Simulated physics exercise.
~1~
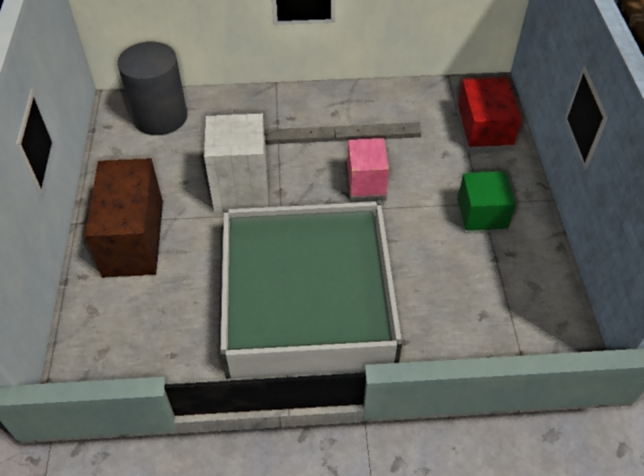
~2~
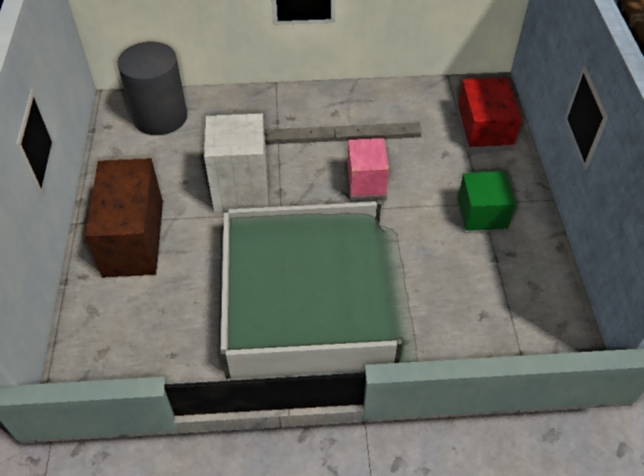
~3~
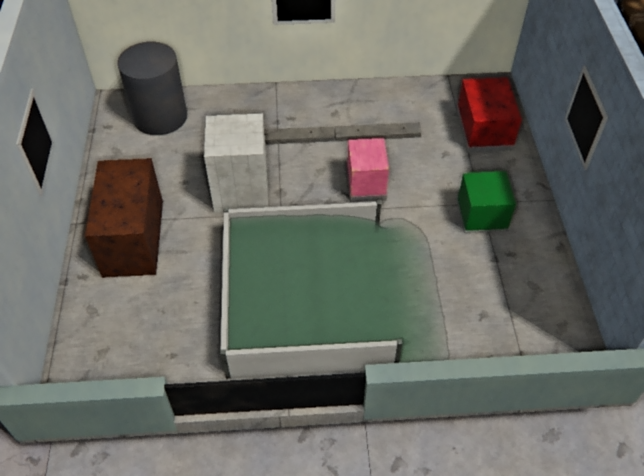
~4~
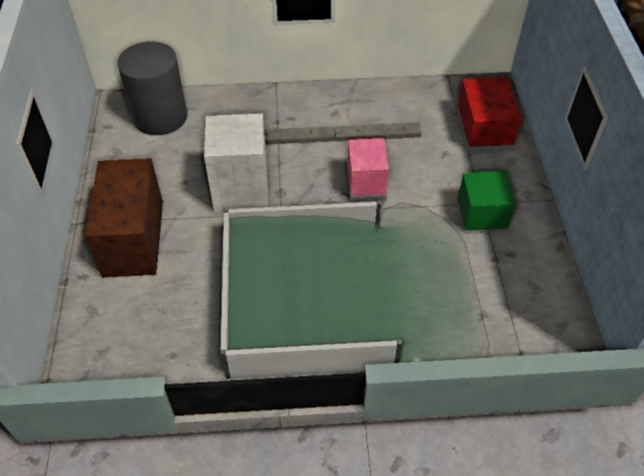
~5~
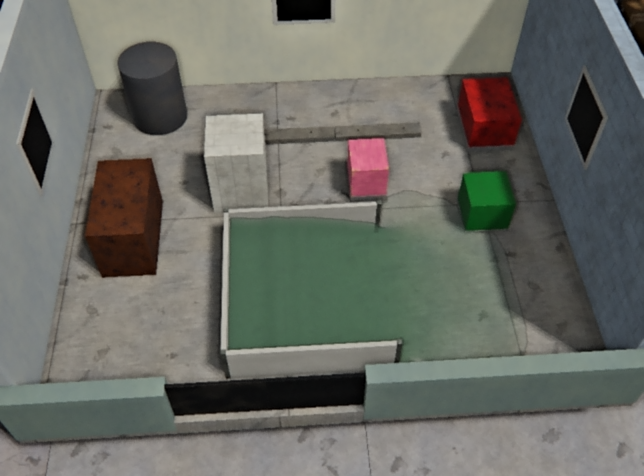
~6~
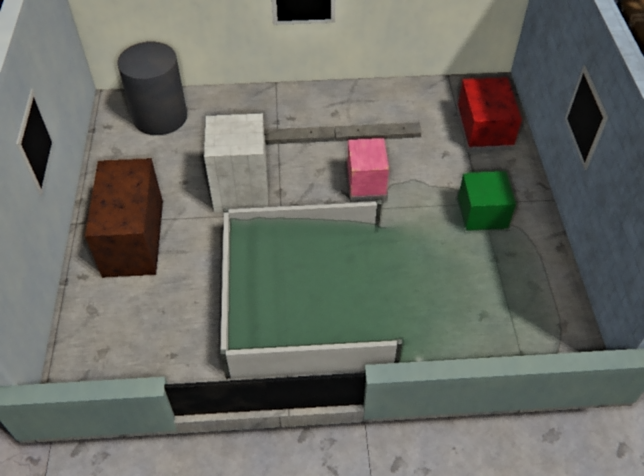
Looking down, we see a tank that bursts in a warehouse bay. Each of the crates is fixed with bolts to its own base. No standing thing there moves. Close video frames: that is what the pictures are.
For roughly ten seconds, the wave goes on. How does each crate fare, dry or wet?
The red crate comes out wet. The green crate comes out wet. The pink crate comes out wet.
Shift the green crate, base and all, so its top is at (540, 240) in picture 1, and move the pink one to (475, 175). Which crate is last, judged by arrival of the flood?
Red crate.
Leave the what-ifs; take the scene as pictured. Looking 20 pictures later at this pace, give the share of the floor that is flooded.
I'd say 40 per cent.
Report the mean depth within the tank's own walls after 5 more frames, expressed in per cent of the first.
Near 56 in a hundred.
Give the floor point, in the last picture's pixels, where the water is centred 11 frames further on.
Near (434, 290) in the last view.
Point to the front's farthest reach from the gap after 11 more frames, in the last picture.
At roughly (445, 95).
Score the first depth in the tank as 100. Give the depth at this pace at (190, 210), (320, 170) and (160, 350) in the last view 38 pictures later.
The depths come to near 0, 6 and 2 per cent respectively.
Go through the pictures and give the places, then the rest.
Still water in the tank at (307, 276), in the first frame.
The front is at a hidden place, out from the gap at (384, 286), in the second frame.
The front is at a hidden place, out from the gap at (384, 288), in the third frame.
Water pours out at (384, 289) and has run to a hidden place, in the fourth frame.
Water pours out at (384, 289) and has run to a hidden place, in the fifth frame.
Water pours out at (384, 289) and has run to (551, 347), in the sixth frame.
A moment on, water covers 25 % of the floor; the red crate water round its plinth, the green crate water round its plinth, the pink crate water round its plinth.
Next, water covers 35 % of the floor; the red crate water round its plinth, the green crate water round its plinth, the pink crate water round its plinth.
Then, water covers 40 % of the floor; the red crate water round its plinth, the green crate water round its plinth, the pink crate water round its plinth.
Later, water covers 70 % of the floor; the red crate water round its plinth, the green crate water round its plinth, the pink crate water round its plinth.
In the end, water covers 95 % of the floor; the red crate was topped, the green crate was topped, the pink crate was topped.
